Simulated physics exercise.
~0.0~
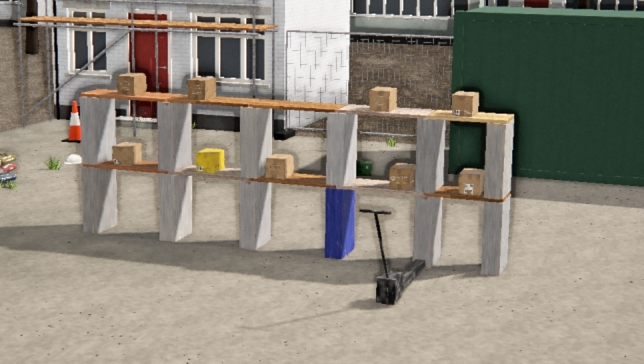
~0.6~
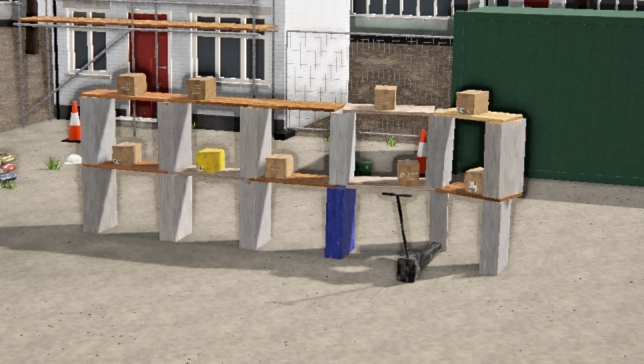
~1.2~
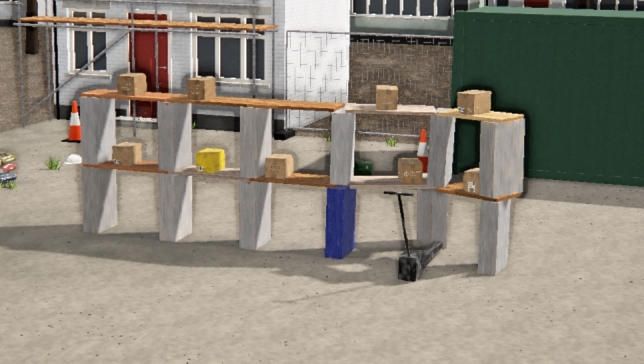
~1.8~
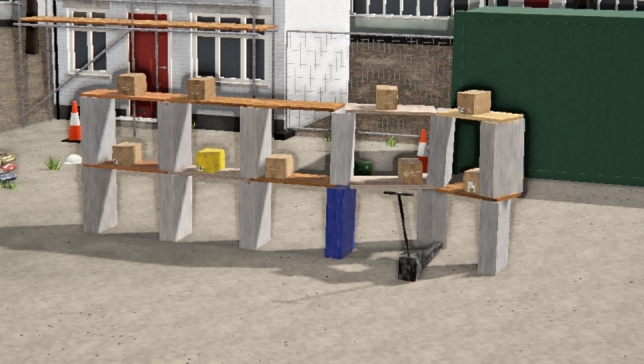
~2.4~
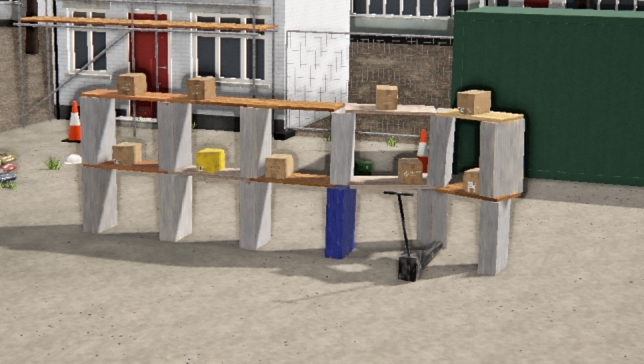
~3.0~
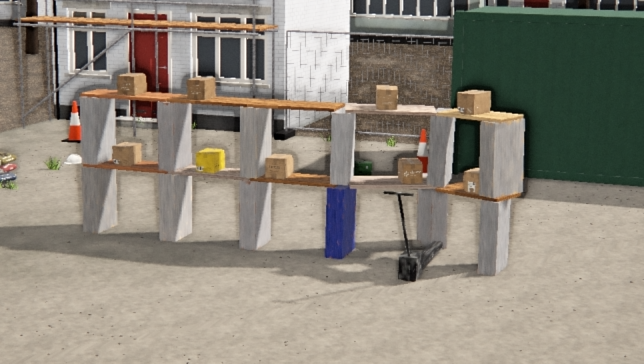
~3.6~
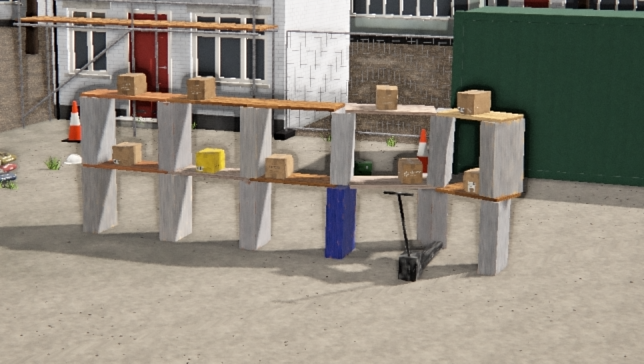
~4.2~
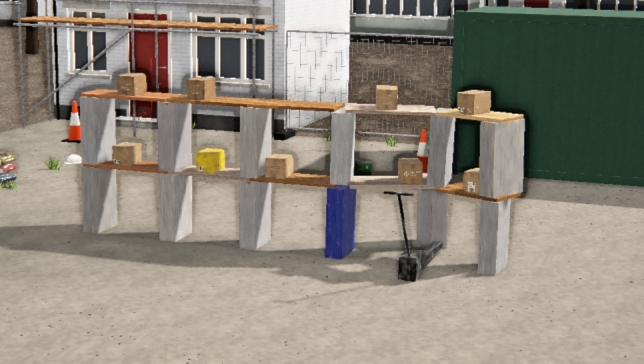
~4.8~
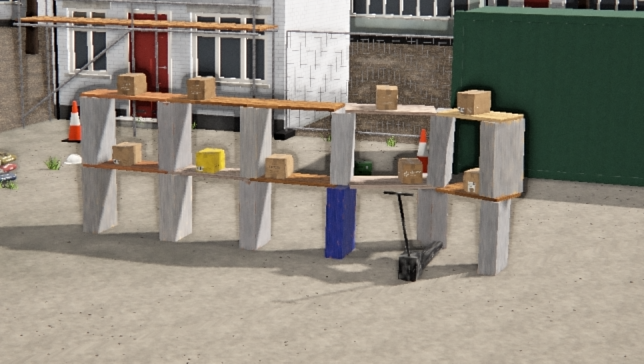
In the video, a small floor jack pushes against the base of an upright near the right end of a two-tier shelf holding cartons, nudging it back and slightly shifting nearby boards and boxes, then stops, and the whole structure, including the blue upright and yellow carton, remains standing.
